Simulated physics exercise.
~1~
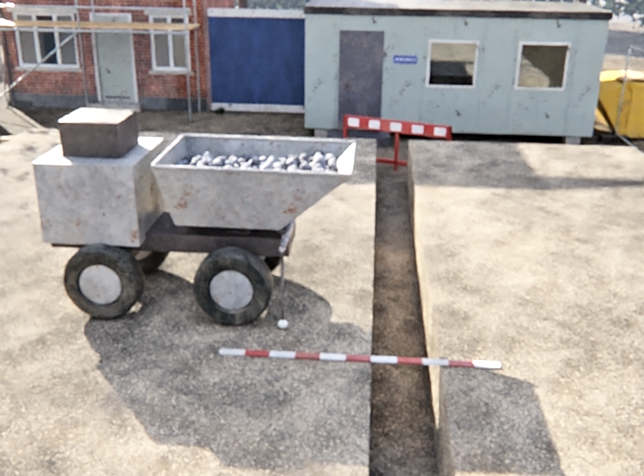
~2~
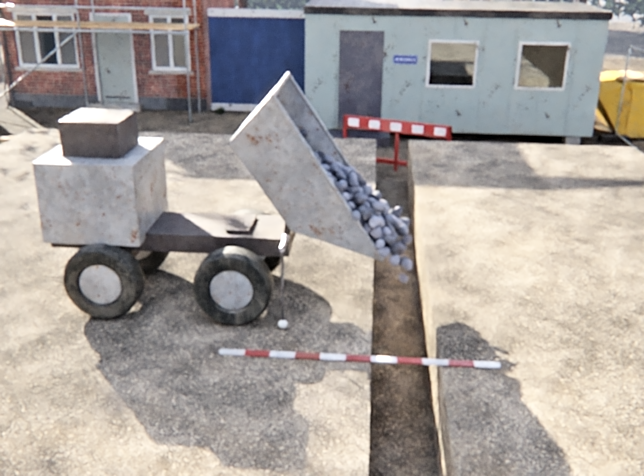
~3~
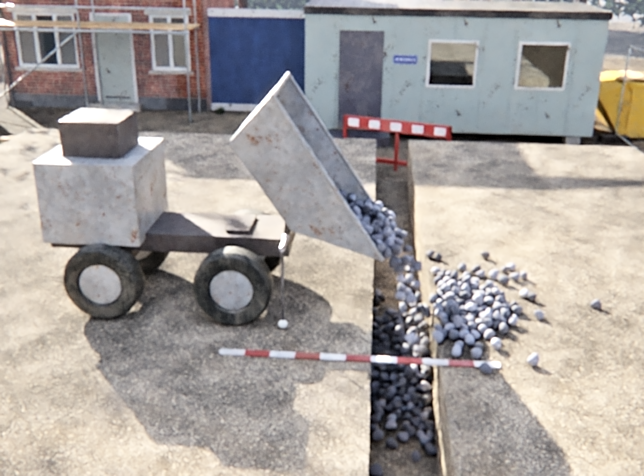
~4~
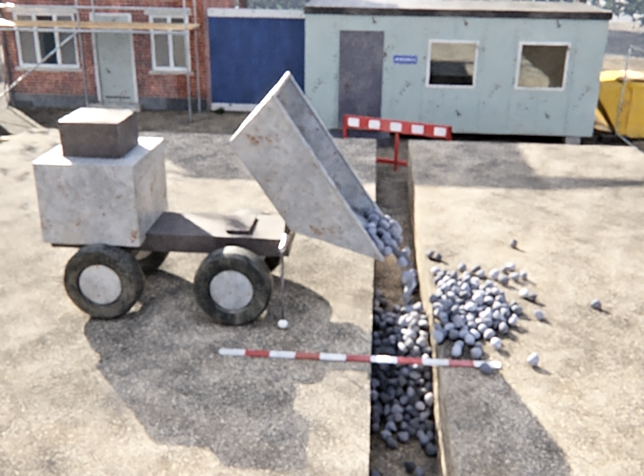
On a building site, a small dumper tips grey cobbles into a trench, some scattering beyond it, a few remaining in the raised body.
